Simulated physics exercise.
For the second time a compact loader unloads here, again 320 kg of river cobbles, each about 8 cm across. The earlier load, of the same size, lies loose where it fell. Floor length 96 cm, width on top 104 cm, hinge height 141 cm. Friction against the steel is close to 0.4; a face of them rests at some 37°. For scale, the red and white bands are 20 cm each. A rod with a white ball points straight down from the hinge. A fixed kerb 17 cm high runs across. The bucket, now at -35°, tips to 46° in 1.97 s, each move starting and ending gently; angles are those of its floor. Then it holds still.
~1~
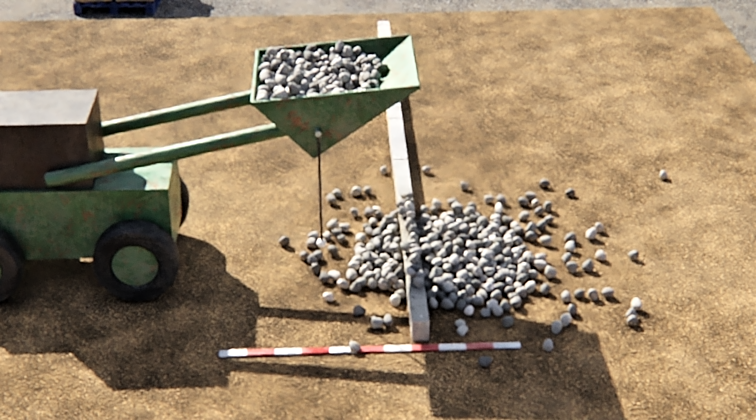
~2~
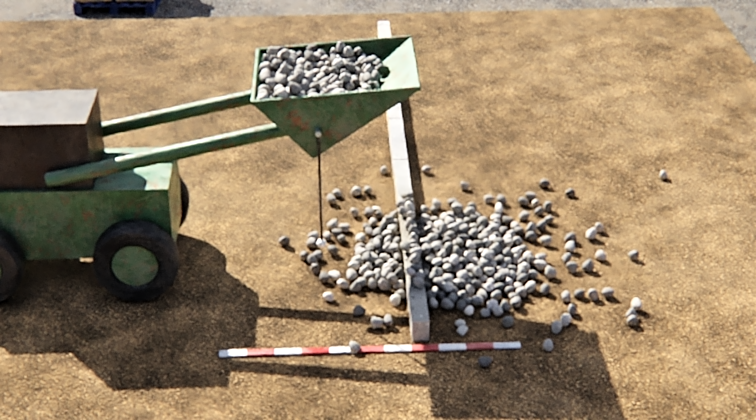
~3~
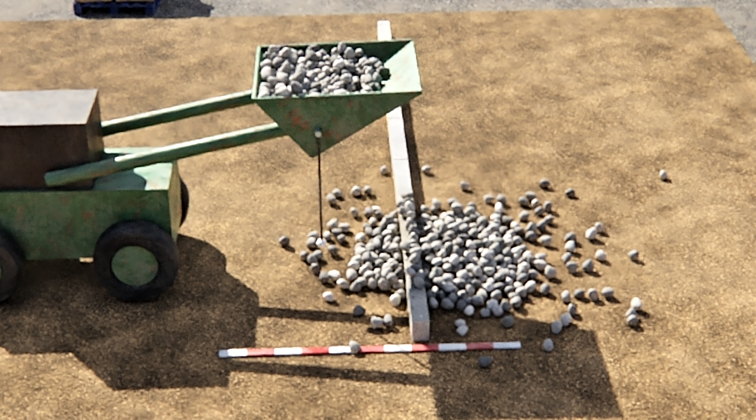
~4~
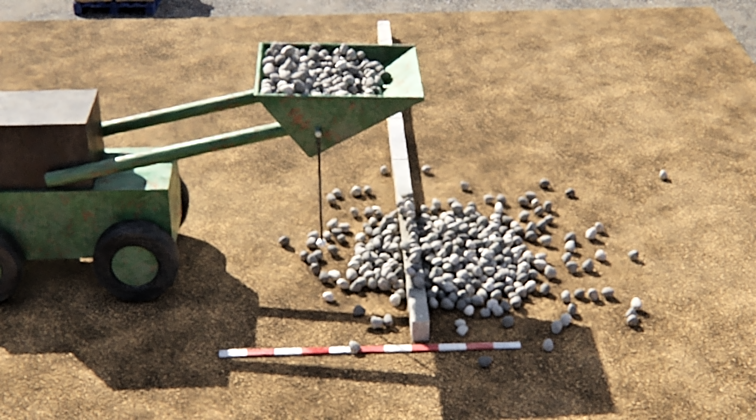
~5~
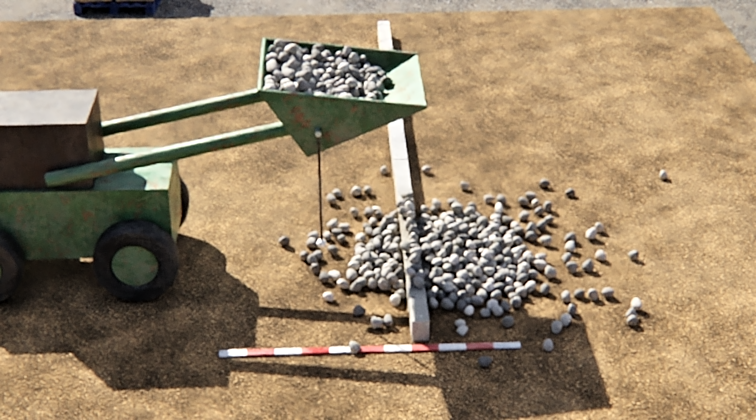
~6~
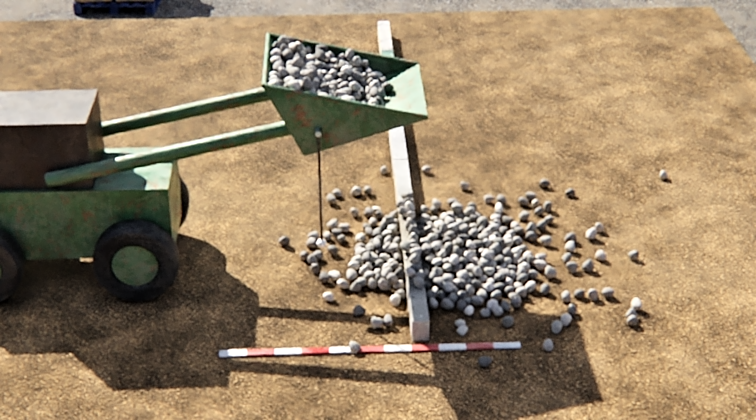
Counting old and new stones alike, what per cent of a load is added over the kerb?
About 81 per cent.
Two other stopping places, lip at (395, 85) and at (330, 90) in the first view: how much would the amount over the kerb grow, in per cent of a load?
About 45 and 0 per cent.
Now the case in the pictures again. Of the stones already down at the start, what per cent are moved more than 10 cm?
Roughly 20 per cent of them.
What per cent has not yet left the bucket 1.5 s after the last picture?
About 10 per cent.
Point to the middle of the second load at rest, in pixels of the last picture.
Their middle is at about (447, 244).
Then, 0.9 s after the last picture the floor is at 33°; in per cent of one load, 94 in the bucket, 35 on this side of the kerb, 71 over the kerb; the foremost stones are at (624, 258).
Then, 1.5 s after the last picture the floor is at 46°; in per cent of one load, 9 in the bucket, 63 on this side of the kerb, 129 over the kerb; the foremost stones are at (624, 258).
Then, 1.8 s after the last picture the floor is at 46°; in per cent of one load, 0 in the bucket, 49 on this side of the kerb, 151 over the kerb; the foremost stones are at (624, 258).
Then, 4.4 s after the last picture the floor is at 46°; in per cent of one load, 0 in the bucket, 48 on this side of the kerb, 152 over the kerb; the foremost stones are at (624, 258). Net gain over the kerb, 81.
